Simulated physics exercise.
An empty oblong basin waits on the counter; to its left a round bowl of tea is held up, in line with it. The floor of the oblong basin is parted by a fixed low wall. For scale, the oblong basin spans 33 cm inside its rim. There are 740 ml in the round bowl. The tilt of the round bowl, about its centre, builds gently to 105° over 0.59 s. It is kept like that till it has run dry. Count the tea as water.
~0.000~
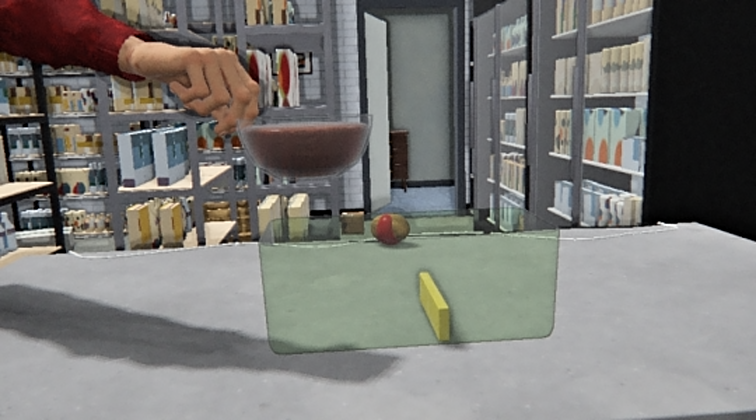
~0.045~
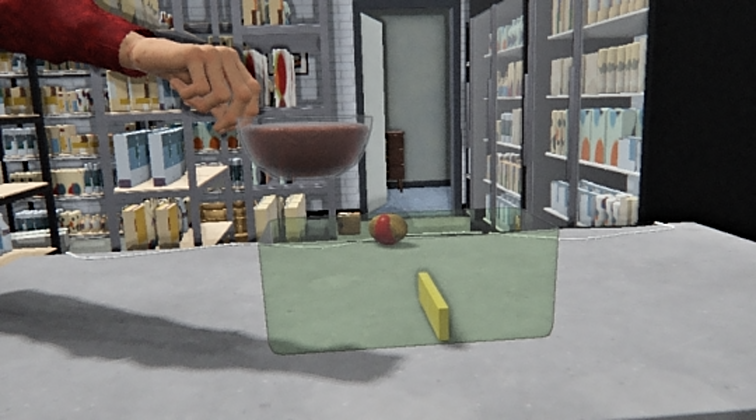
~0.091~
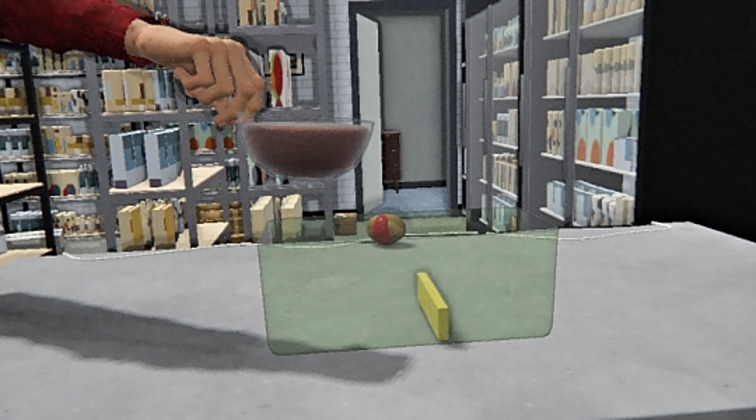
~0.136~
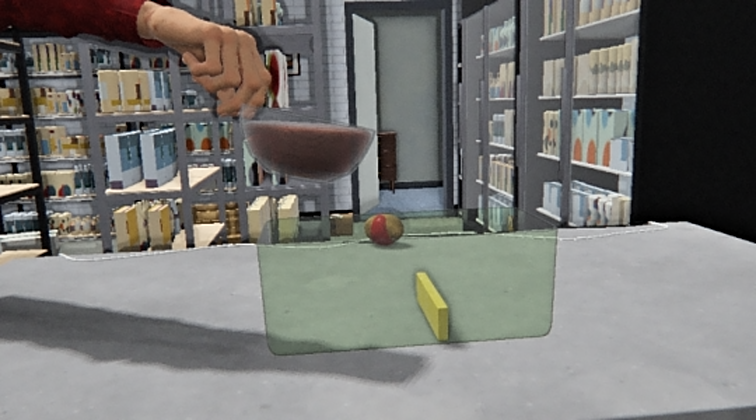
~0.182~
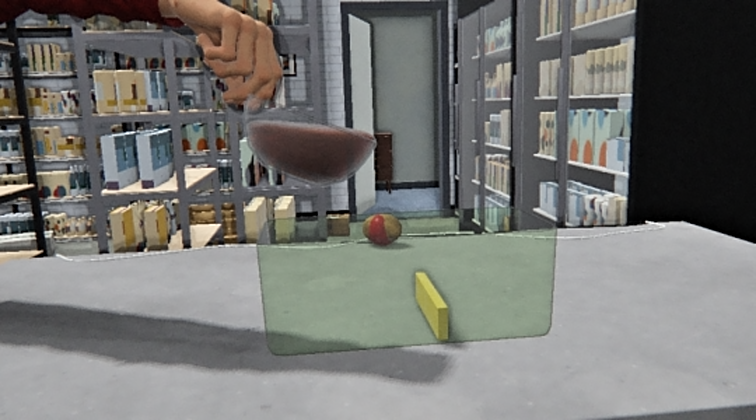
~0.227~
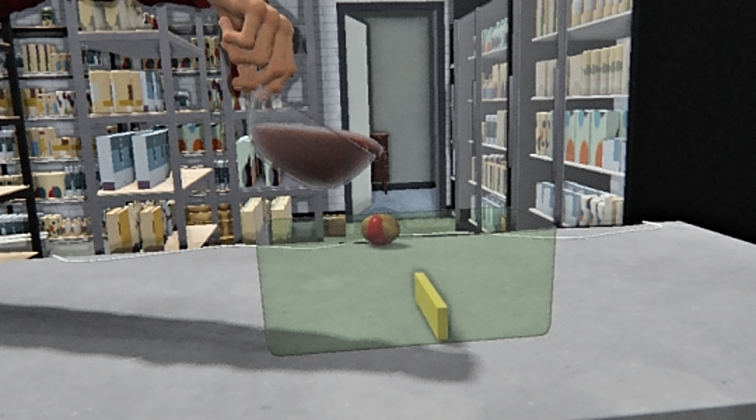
A hand gradually tilts a clear round bowl of brown liquid rightward above an oblong basin.
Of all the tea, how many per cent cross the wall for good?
About 26 per cent.
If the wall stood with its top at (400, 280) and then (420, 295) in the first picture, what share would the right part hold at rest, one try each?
In turn about 65 and 45 per cent.
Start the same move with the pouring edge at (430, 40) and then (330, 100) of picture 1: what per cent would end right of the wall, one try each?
First 65, then 15 per cent.
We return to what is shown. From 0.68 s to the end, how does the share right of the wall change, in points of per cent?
The share moves up, by some 4 per cent.
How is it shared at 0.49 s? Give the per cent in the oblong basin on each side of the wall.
Near 54 on the left, 18 on the right.
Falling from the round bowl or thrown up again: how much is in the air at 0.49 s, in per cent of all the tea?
About 18 per cent.
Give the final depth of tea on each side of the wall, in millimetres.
Left about 18 mm, right about 10 mm.
Then, 0.49 s in, the tilt is 97° and 10 per cent is still to pour, 54 is left of the wall and 18 right of it.
Then, 0.68 s in, the tilt is 105° and 0 per cent is still to pour, 73 is left of the wall and 22 right of it.
Then, 0.87 s in, the tilt is 105° and 0 per cent is still to pour, 69 is left of the wall and 26 right of it.
Then, 1.09 s in, the tilt is 105° and 0 per cent is still to pour, 69 is left of the wall and 26 right of it.
Finally, 69 per cent lies left of the wall, 26 right of it and 5 outside.
